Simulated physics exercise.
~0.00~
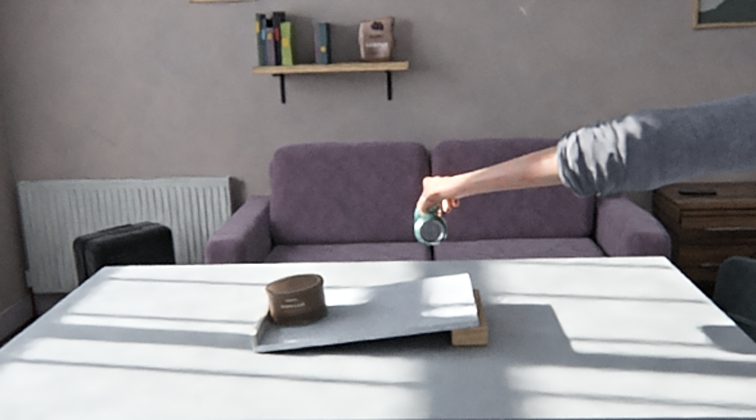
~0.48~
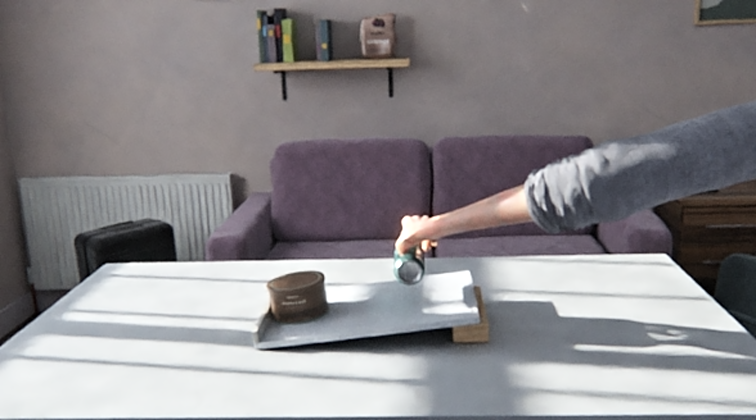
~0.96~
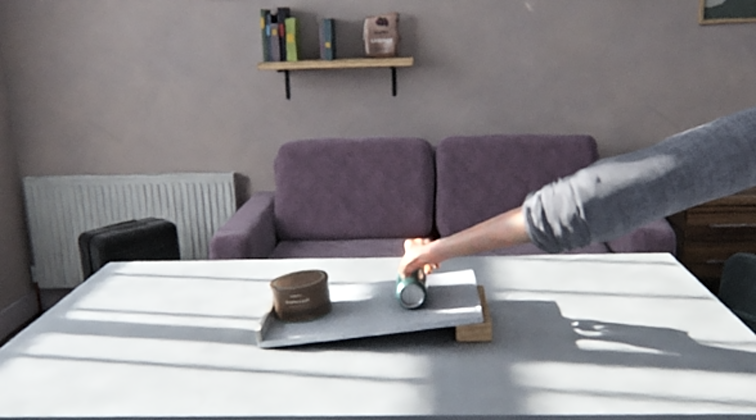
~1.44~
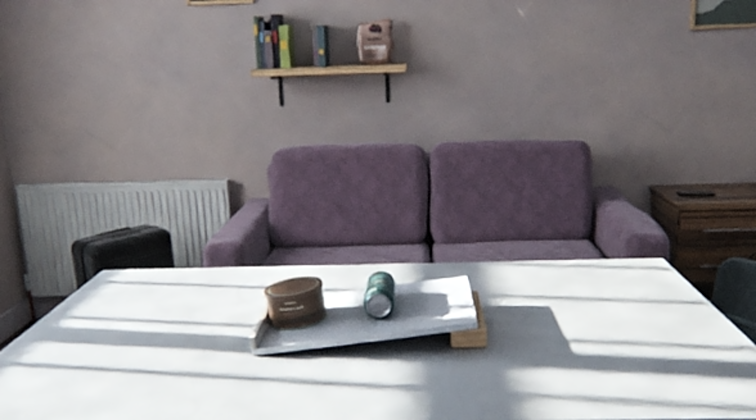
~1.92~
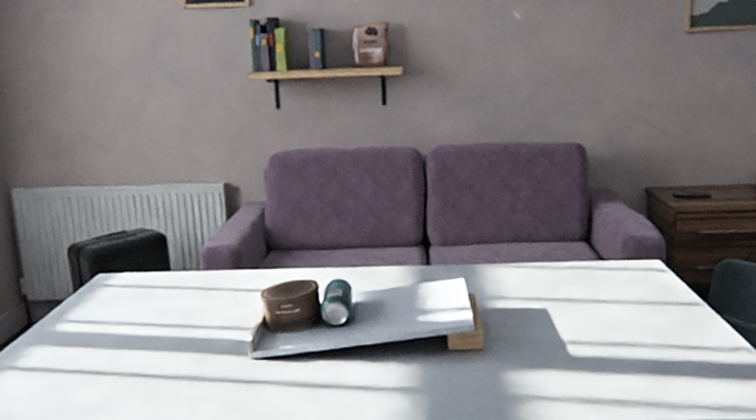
A hand lays a turquoise can on a sloping board, and it rolls down beside a brown tub.
